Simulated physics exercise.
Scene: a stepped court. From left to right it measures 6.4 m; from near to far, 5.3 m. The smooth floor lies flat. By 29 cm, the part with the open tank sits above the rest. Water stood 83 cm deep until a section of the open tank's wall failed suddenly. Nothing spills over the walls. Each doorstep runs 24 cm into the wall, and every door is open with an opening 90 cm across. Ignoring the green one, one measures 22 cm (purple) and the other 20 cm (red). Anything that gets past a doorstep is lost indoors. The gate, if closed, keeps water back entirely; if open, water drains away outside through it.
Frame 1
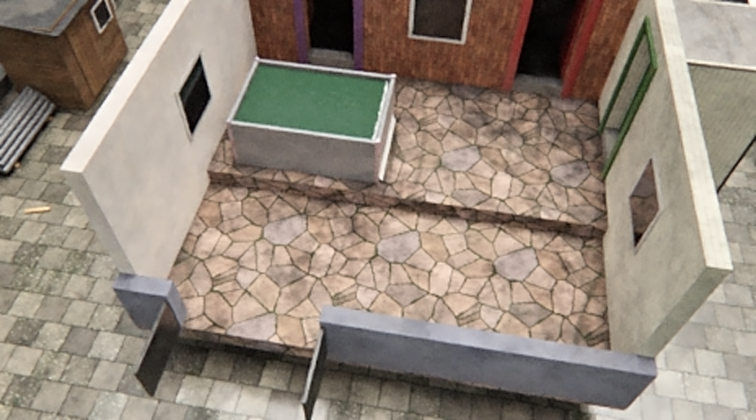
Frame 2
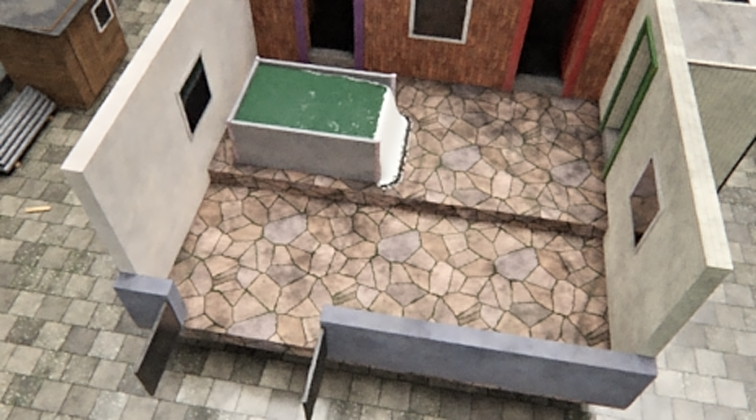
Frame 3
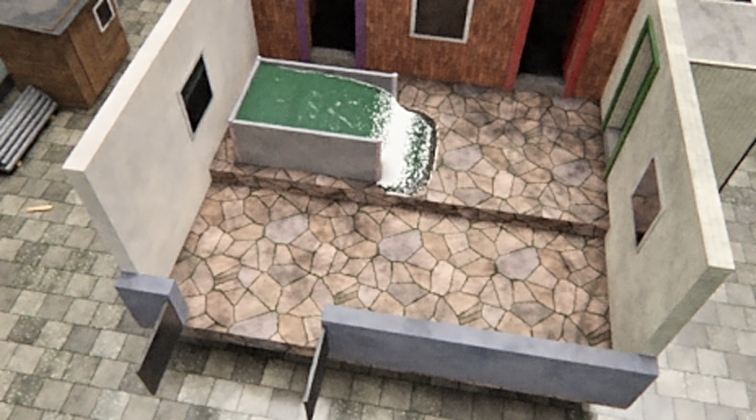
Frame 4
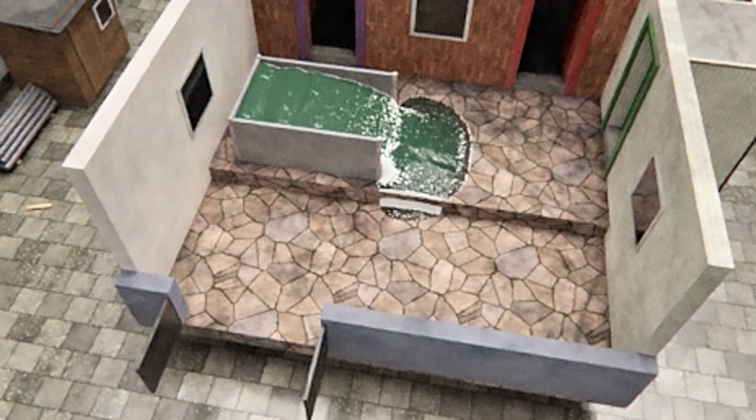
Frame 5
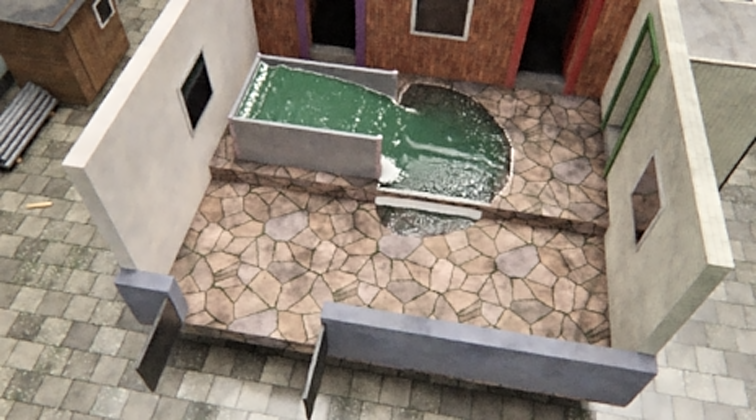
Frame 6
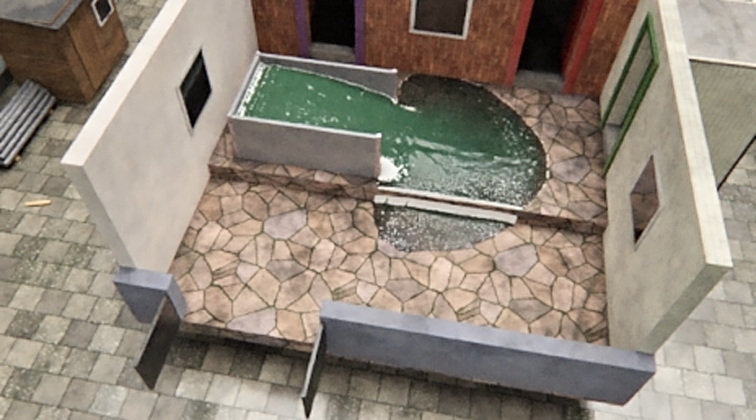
In this clip, green water bursts from the right end of a raised open tank in a walled, stone-paved court, spreads rightward across the upper floor, and spills over the step onto the lower paving as the tank's level drops.
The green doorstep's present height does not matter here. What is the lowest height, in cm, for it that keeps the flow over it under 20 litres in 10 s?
It would need to be about 29 cm high.
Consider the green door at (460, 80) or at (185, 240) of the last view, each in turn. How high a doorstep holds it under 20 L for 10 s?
You'd want about 10.0 cm there first, then about 14.0 cm.
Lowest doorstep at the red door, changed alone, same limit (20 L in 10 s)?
About 20 cm at red.
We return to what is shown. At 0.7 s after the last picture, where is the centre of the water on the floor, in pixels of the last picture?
I'd say around (399, 147).
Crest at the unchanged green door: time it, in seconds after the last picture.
Crest at t of about 1.8 s.
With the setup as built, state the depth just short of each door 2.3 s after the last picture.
Lab note, cm: Purple 0; red 26; green 30.
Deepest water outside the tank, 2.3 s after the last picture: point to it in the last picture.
At about pixel (606, 376).
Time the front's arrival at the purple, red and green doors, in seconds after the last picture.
Times: Purple 3.8 s, red 0.3 s, green 0.3 s.
Then, 0.7 s after the last picture water covers 45 % of the floor, deepest (34 cm) near (601, 181); 32 cm at the green door, 11 litres in over its 20 cm doorstep.
Then, 2.3 s after the last picture water covers 55 % of the floor, deepest (38 cm) near (606, 376); 30 cm at the green door, 99 litres in over its 20 cm doorstep.
Then, 9.3 s after the last picture water covers 95 % of the floor, deepest (14 cm) near (372, 201); 5 cm at the green door, 118 litres in over its 20 cm doorstep.
At the green door as built, the water peaked near 35 cm, 1.7 s after the last picture.
With a doorstep of 26.5 cm, 38 litres would have come in within the 10 s; with 36 cm, 1 litre. So under 20 litres takes about 29 cm.
